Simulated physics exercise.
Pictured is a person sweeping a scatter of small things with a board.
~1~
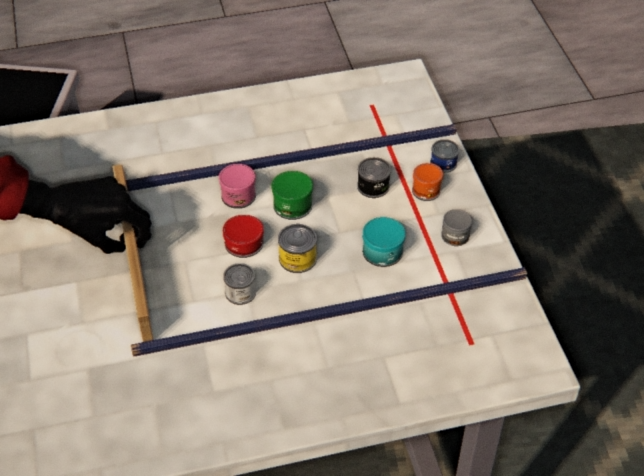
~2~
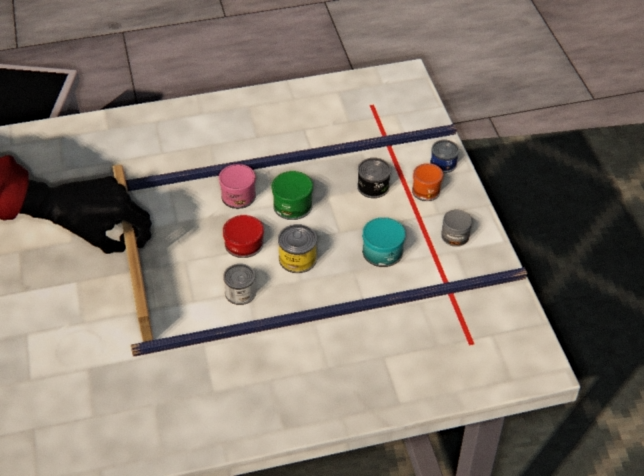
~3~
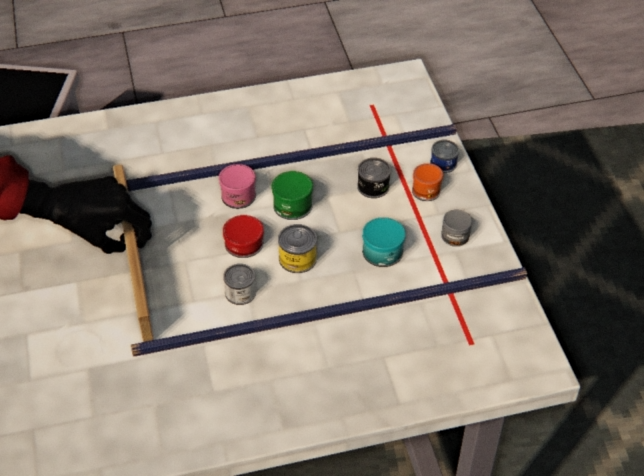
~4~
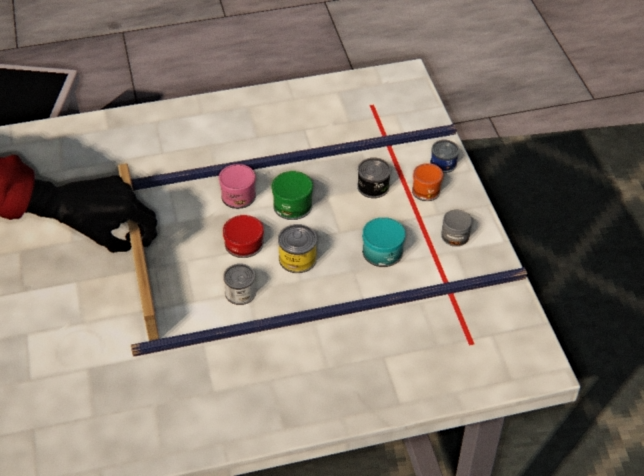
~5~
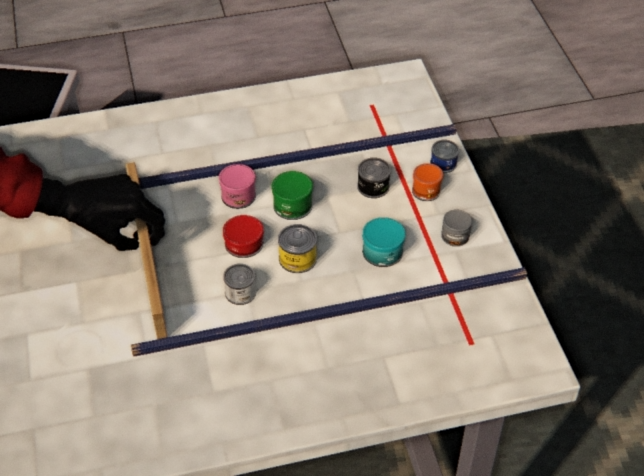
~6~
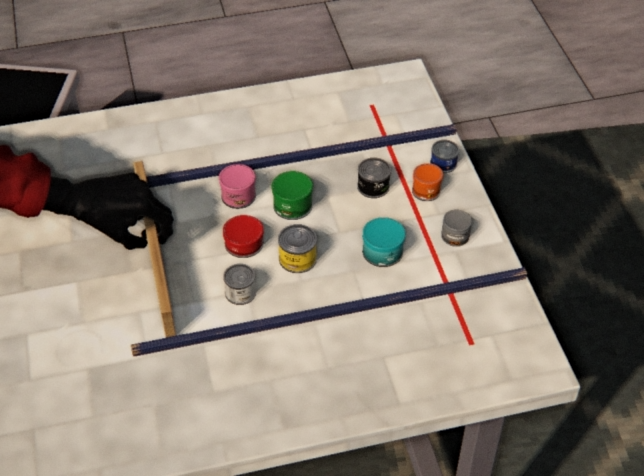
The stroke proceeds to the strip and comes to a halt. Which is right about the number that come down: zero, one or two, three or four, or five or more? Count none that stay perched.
Lost one or two.
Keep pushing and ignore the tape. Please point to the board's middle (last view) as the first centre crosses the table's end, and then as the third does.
Its middle is near (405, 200) and then near (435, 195).
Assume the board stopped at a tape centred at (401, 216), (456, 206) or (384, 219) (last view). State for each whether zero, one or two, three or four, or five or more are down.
In order: Not one, five or over, none at all.
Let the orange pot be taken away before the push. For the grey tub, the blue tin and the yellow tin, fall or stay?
In that case the grey tub goes off the edge, the blue tin goes off the edge, the yellow tin stays where it is.
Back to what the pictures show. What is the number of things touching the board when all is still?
Count: 5.
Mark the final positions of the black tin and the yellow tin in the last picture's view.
(453, 158) and (446, 226), approximately.
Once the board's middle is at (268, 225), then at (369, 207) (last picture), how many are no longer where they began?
Counts: 5 and 9.
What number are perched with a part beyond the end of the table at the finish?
That adds up to 0.
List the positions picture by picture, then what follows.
In the first picture, blue tin (445, 156); grey tub (457, 228); orange pot (427, 182); board (132, 250); tape (417, 213).
In the second picture, grey tub (456, 228); yellow tin (298, 249).
In the third picture, orange pot (427, 182); black tin (374, 178).
In the fourth picture, blue tin (445, 156); turquoise tin (383, 242).
In the fifth picture, grey tub (456, 228); green tin (293, 195).
In the sixth picture, blue tin (445, 156); grey tub (456, 228); orange pot (427, 182); board (154, 246); tape (417, 213).
Early on, none off yet; blue tin at rest near (445, 156); grey tub at rest near (456, 228); orange pot at rest near (427, 182).
Finally, the number that fall off is one or two; lost, grey tub and blue tin.
